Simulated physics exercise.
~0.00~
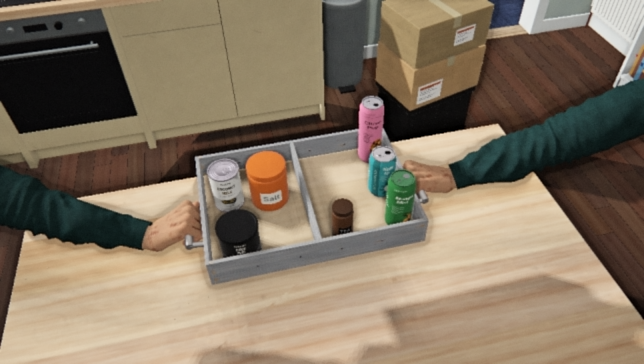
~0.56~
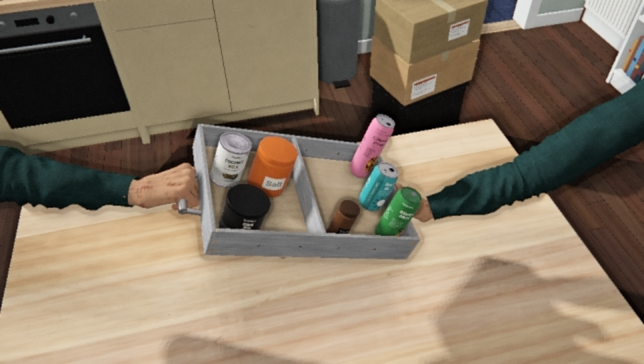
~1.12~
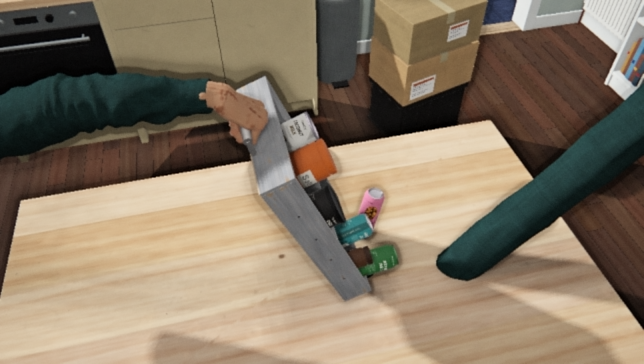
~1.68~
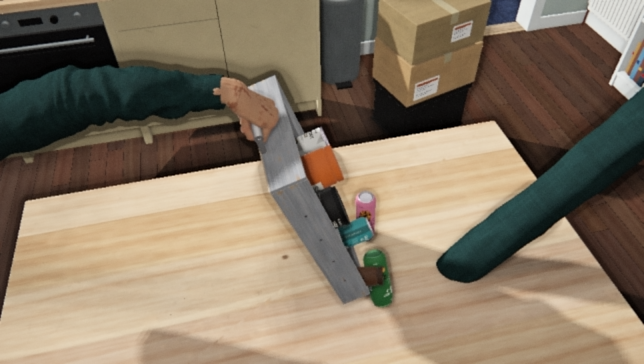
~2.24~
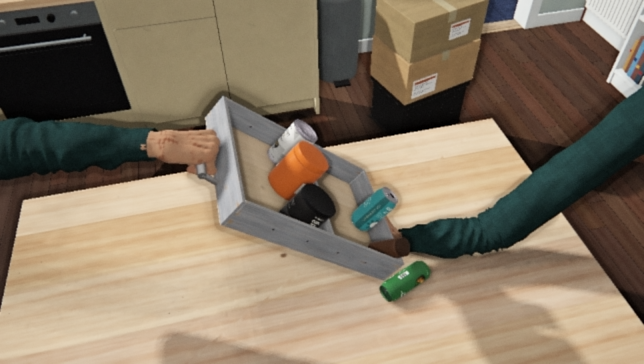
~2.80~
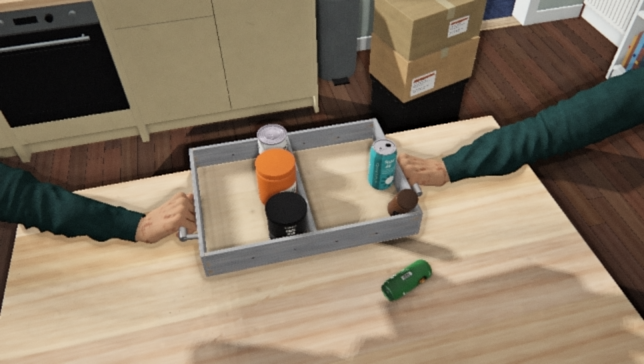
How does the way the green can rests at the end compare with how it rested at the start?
At the start the green can stood upright in the crate, but by the end it was lying on its side on the table.
